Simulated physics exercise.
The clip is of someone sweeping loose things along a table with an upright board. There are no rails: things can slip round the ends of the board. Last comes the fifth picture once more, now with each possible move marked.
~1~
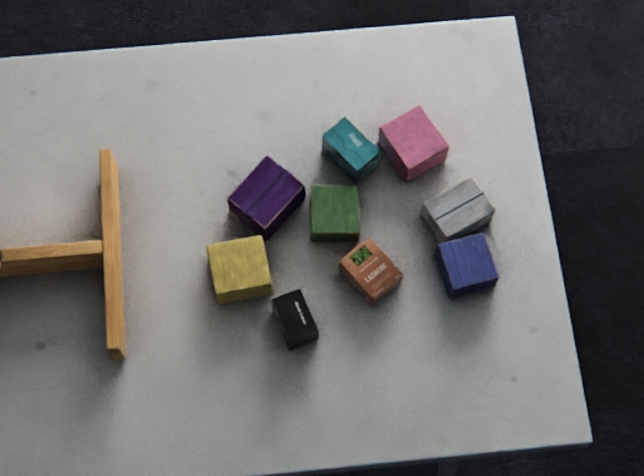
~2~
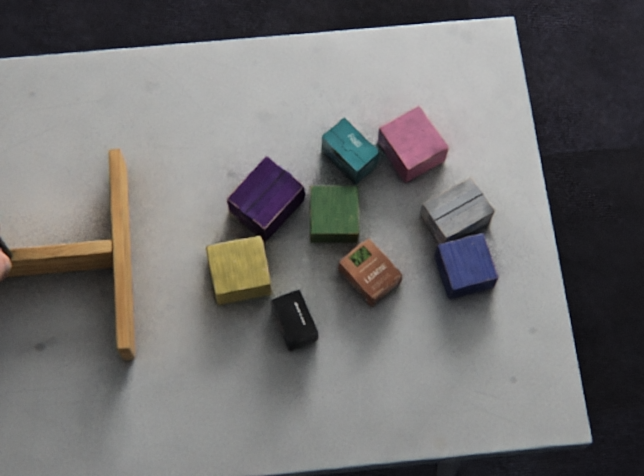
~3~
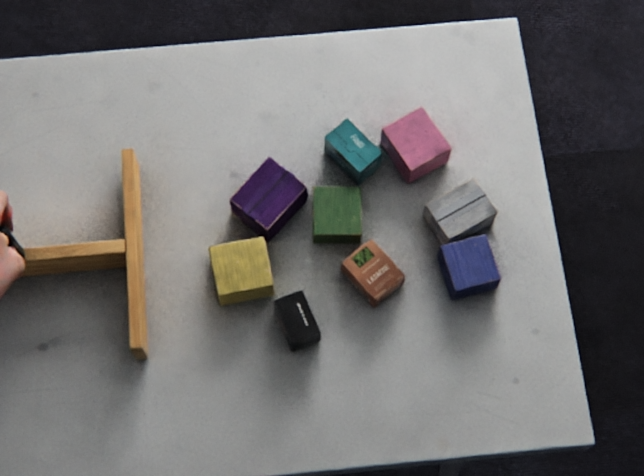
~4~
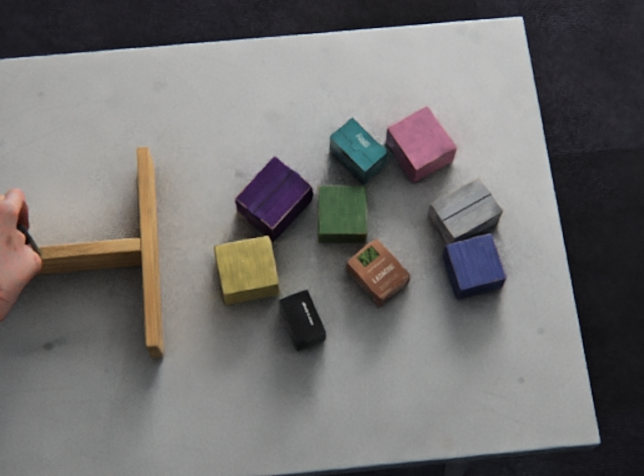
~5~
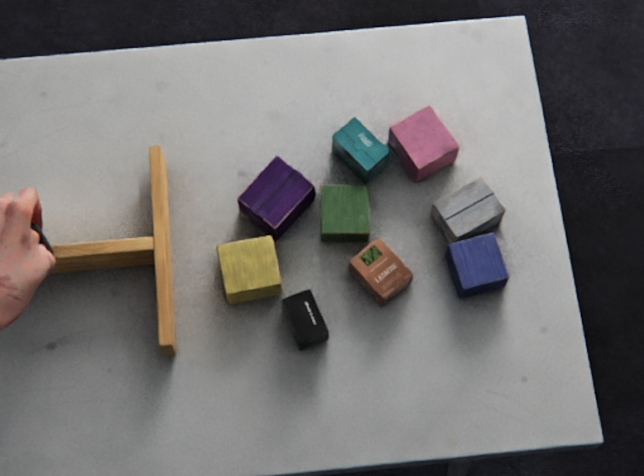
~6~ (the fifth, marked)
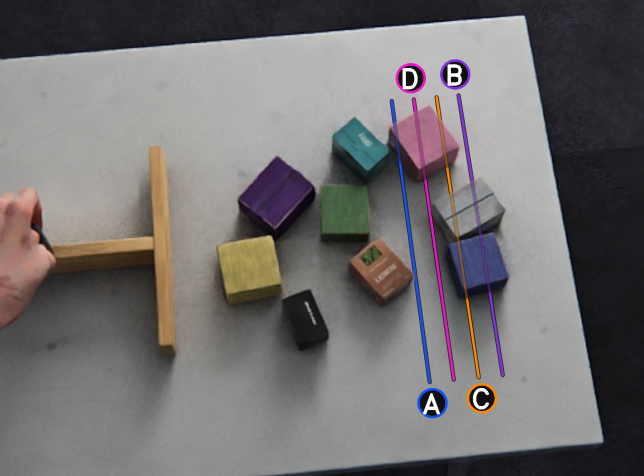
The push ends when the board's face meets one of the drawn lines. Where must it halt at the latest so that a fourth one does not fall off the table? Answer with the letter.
No fourth one falls up to B.
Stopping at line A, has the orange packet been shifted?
Yes.
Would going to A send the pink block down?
By then, no.
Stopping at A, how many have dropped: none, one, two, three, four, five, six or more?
In all, none.
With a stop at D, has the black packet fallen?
No.
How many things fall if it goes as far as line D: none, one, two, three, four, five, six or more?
By then, none.
On the copy, A at (410, 235); B at (480, 229); C at (457, 231); D at (433, 233).
On B. First, board (276, 232); black packet (310, 320); purple box (313, 181).
Then, board (391, 221); blue block (523, 271); white box (510, 213).
Finally, board (480, 213); white box over the edge; pink block over the edge; three fallen.
By contrast, A is within the limit but short; C is within the limit but short; D is within the limit but short.
